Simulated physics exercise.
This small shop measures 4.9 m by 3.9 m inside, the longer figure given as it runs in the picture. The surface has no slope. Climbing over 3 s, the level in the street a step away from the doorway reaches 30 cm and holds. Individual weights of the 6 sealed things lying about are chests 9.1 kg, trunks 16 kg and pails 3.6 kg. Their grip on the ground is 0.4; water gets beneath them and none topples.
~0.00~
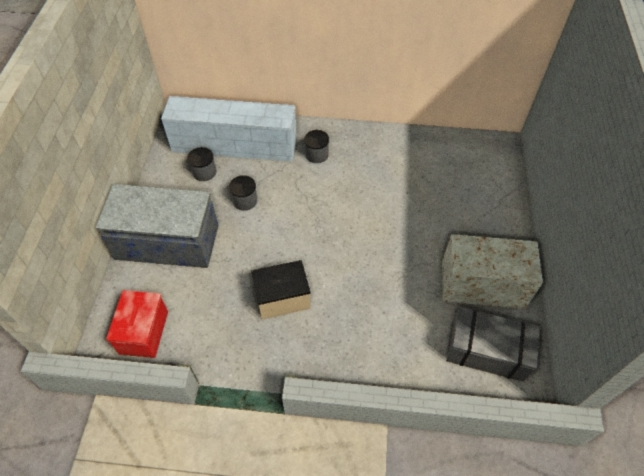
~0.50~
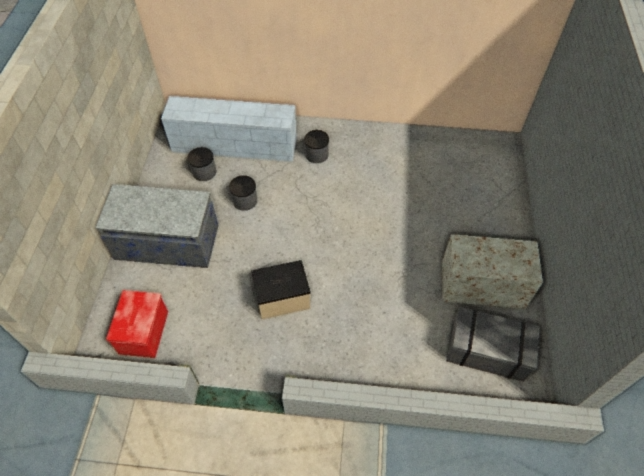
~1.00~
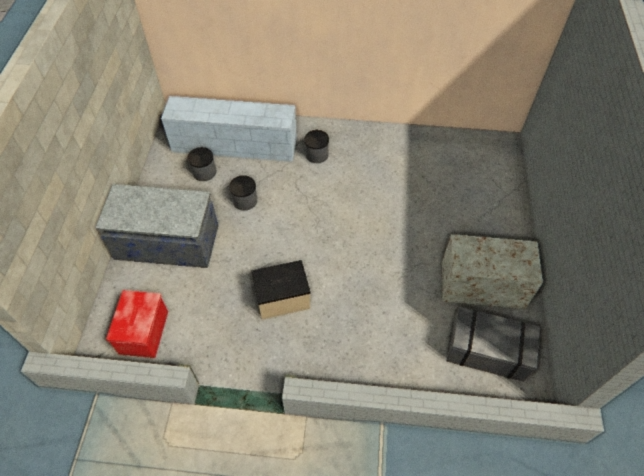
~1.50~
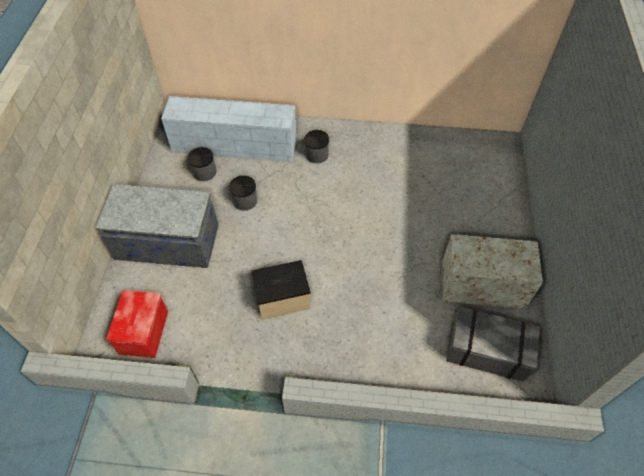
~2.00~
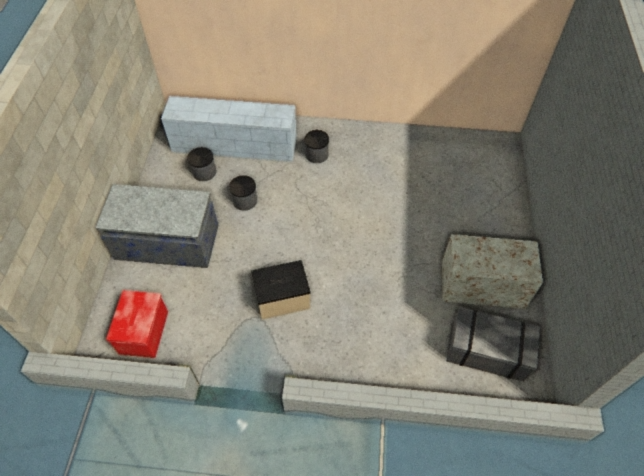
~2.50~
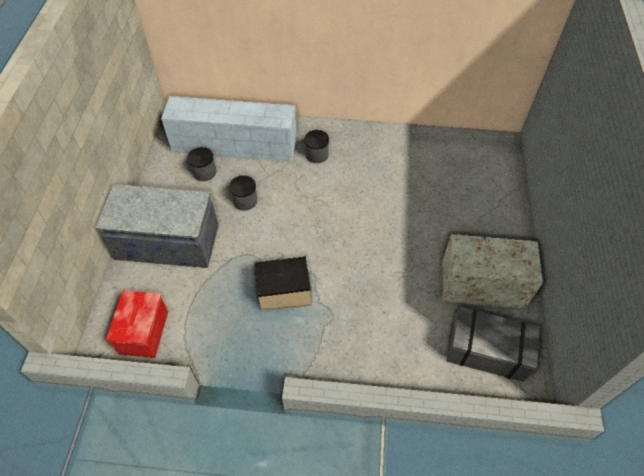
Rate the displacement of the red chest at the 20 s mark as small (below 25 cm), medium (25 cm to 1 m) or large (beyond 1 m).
Medium.
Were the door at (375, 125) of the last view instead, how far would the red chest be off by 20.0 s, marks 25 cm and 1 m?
The red chest drifts well away.
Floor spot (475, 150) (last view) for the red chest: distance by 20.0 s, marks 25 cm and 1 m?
Looks like it is swept a long way.
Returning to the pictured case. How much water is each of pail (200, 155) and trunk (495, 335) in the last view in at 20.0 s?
Around 21 cm and 16 cm.
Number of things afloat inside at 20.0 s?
That would be 6 of them.
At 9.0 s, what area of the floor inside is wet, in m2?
Some 17 m2 of it.
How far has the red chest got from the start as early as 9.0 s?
Some 50 cm from the start.
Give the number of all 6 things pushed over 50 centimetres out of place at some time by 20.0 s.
I make that 6.
After 4.0 s the red chest is near (134, 316), 0.0 m from its start, aground; 1 afloat.
After 9.0 s the red chest is near (112, 277), 0.5 m from its start, afloat; 5 afloat.
After 16.0 s the red chest is near (160, 335), 0.4 m from its start, afloat; 6 afloat.
After 20.0 s the red chest is near (165, 330), 0.4 m from its start, afloat; 6 afloat.
